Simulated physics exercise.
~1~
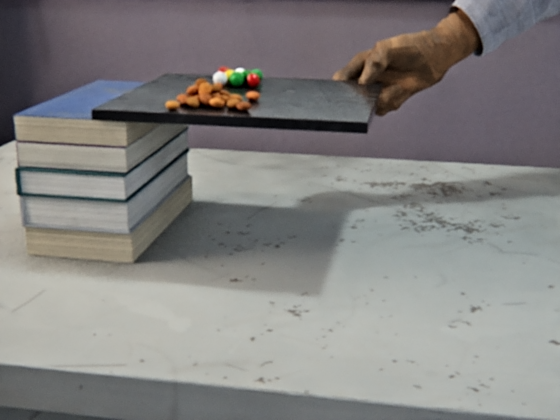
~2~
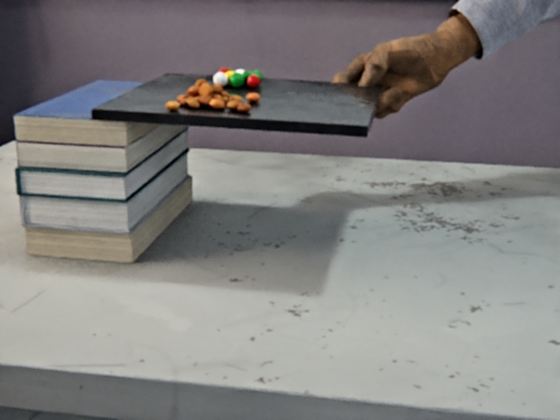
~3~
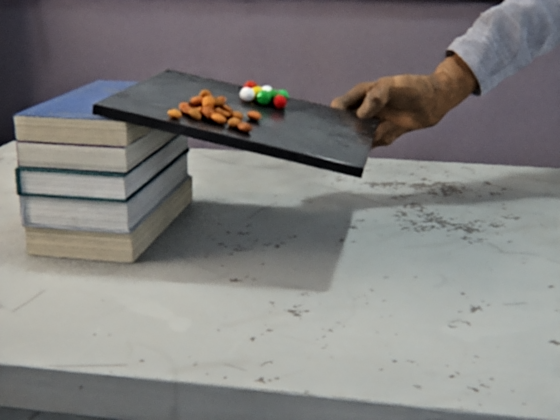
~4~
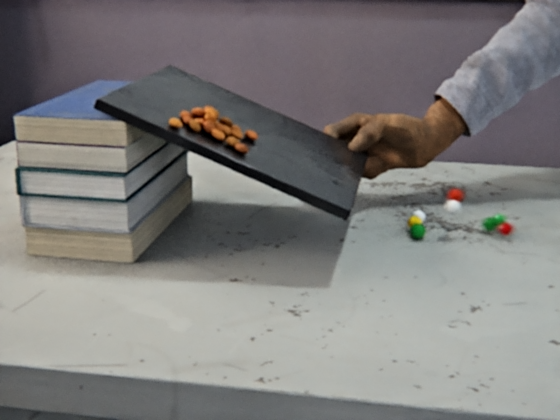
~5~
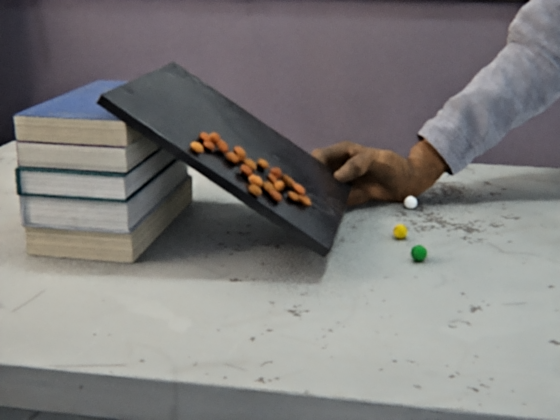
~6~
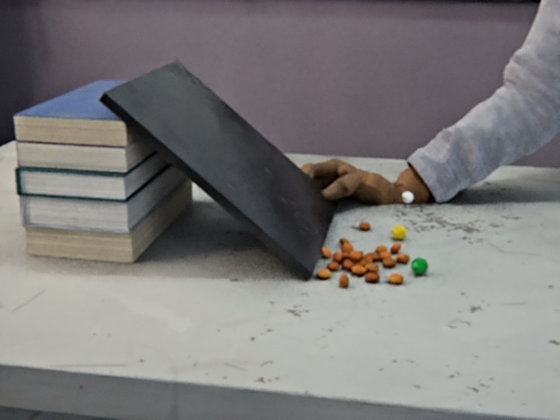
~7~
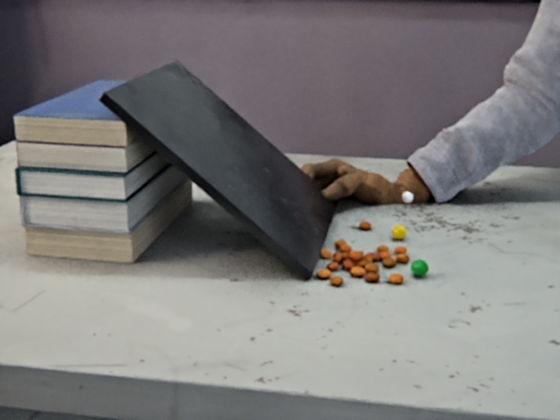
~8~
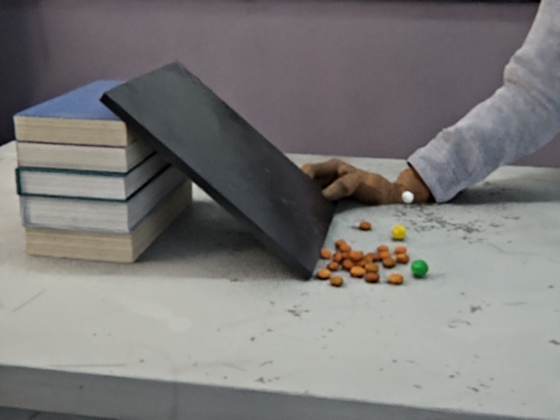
A gloved-looking hand holds up the right end of a dark board whose left end rests on a stack of books on a pale, speckled table, seen from the side against a purplish wall. A pile of brown almond-like pieces sits on the board, with small red, white and green balls behind it. The hand lowers the board's right end, and the balls roll off onto the table to the right while the brown pieces stay. As it tilts steeper, the brown pieces slide down and gather at its foot. The board ends leaning still, with only white, yellow and green balls visible nearby.
